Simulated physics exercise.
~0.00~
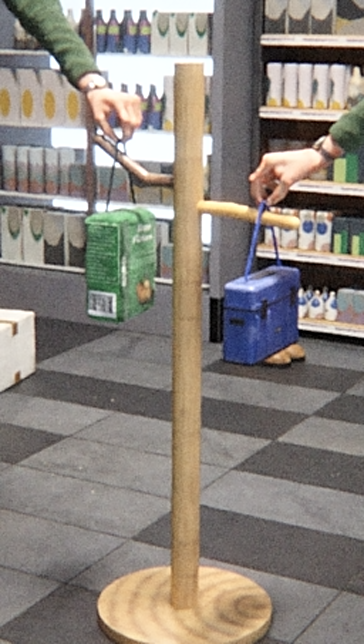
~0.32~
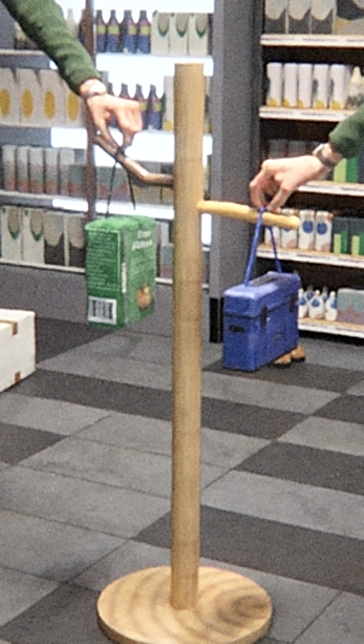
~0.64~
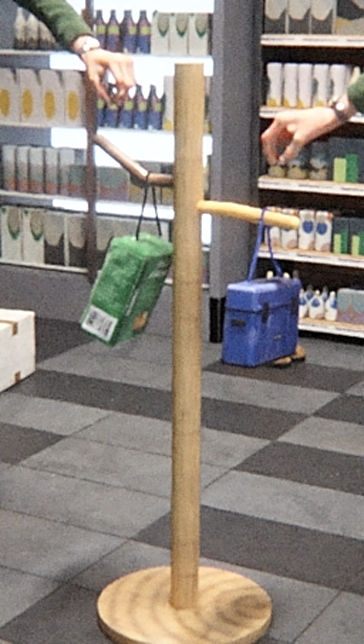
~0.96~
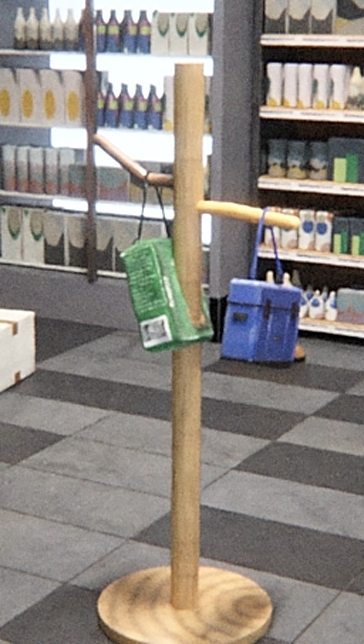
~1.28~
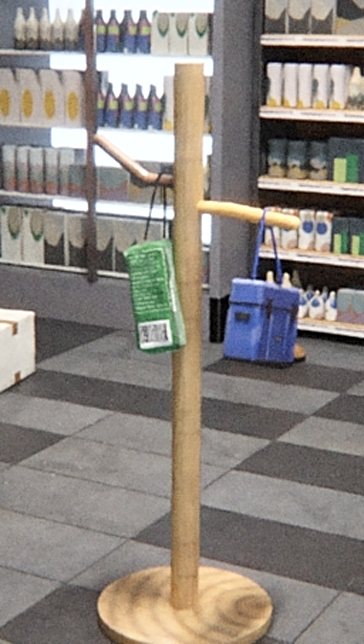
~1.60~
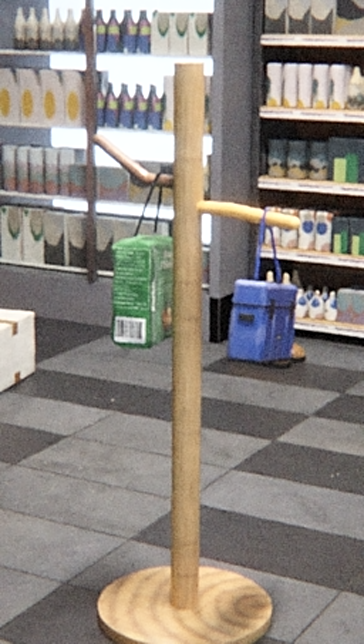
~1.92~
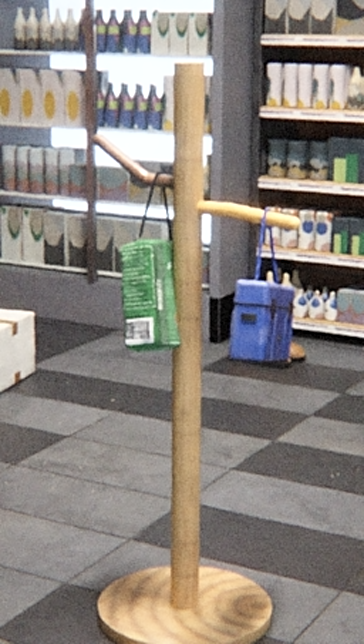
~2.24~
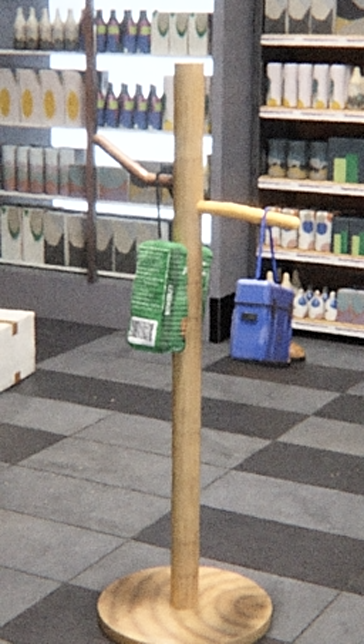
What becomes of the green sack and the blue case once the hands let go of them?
The green sack swings about but stays hanging on the left peg, and the blue case holds on to the right one.
